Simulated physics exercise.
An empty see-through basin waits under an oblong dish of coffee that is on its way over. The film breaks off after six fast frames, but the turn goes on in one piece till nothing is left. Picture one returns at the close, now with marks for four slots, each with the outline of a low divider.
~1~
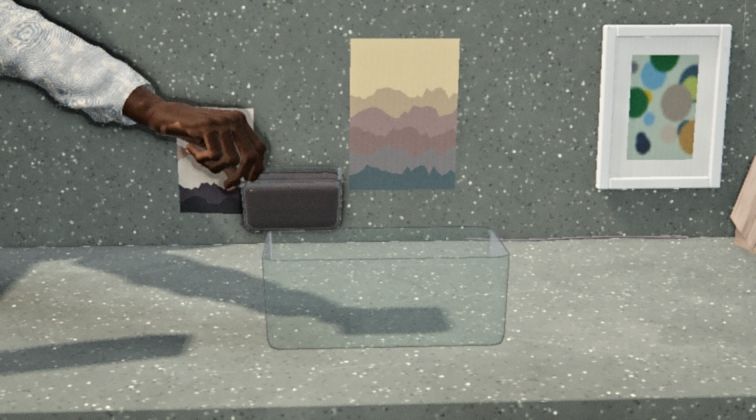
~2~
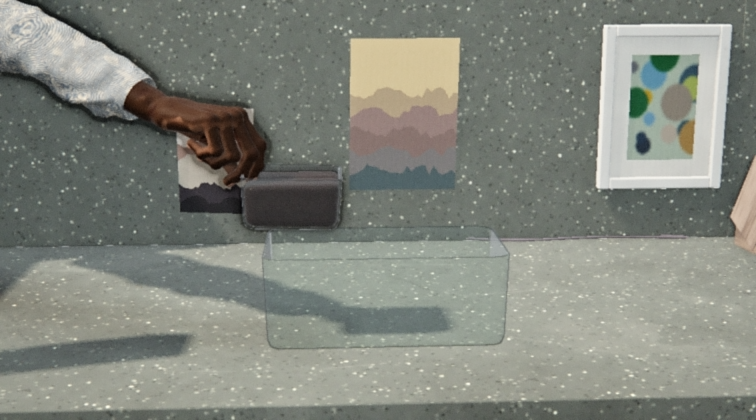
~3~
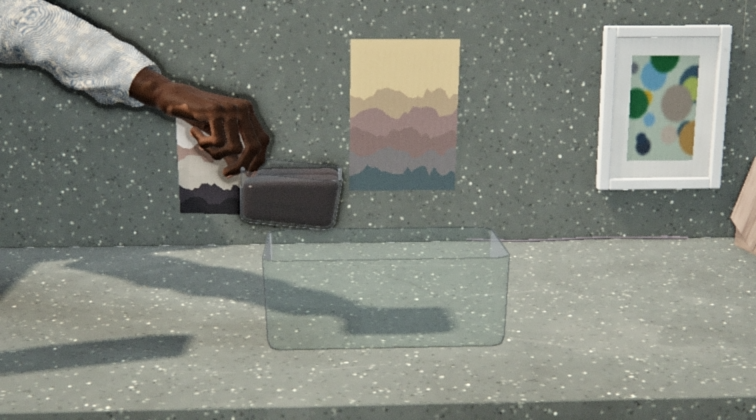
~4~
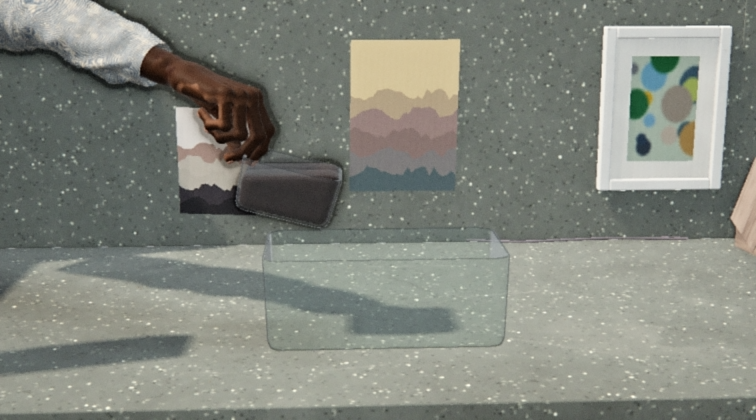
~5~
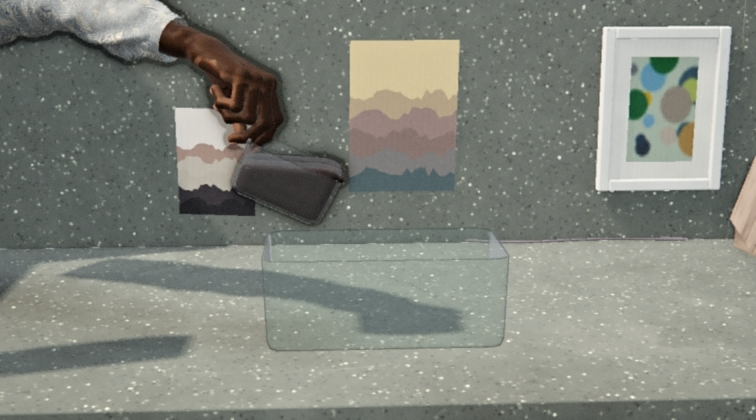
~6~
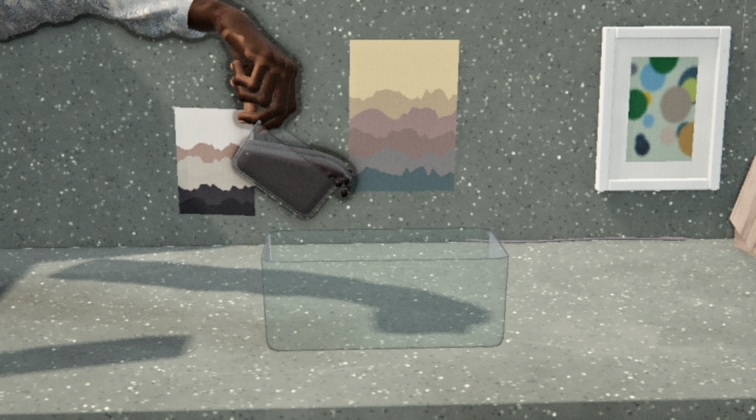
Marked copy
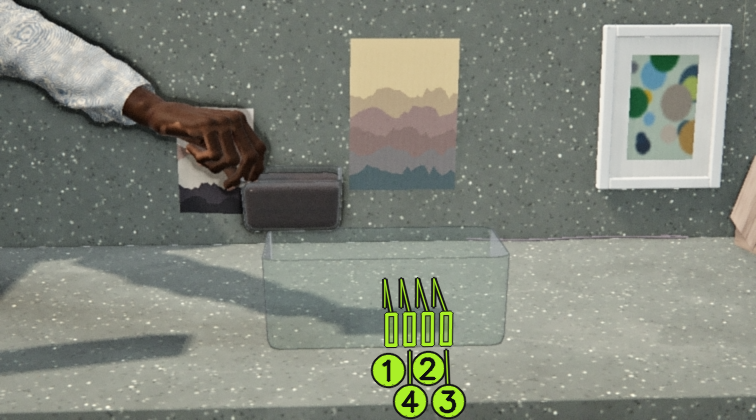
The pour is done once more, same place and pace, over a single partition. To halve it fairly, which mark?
Go for 2.
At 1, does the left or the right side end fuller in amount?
The right side.
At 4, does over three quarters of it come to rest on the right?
No.
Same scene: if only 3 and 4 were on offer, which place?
4.
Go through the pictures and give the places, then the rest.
In the first frame, upright, lip at (339, 172); basin from (267, 348) to (504, 343); nothing has left yet.
In the second frame, upright, lip at (339, 172); nothing has left yet.
In the third frame, tipped about 7°, lip at (339, 173); nothing has left yet.
In the fourth frame, tipped about 15°, lip at (340, 174); coffee is over the lip, down to (336, 172).
In the fifth frame, tipped about 25°, lip at (339, 174); coffee is over the lip, down to (339, 174).
In the sixth frame, tipped about 37°, lip at (339, 174); coffee is over the lip, down to (345, 189).
In lime, 1 at (391, 351); 2 at (428, 350); 3 at (446, 350); 4 at (409, 351).
If 1 is chosen, about 19 % ends left of the wall and 79 % right of it.
If 2 is chosen, about 49 % ends left of the wall and 45 % right of it; 5 % is lost outside.
If 3 is chosen, about 78 % ends left of the wall and 19 % right of it; 3 % is lost outside.
If 4 is chosen, about 30 % ends left of the wall and 66 % right of it; 4 % is lost outside.
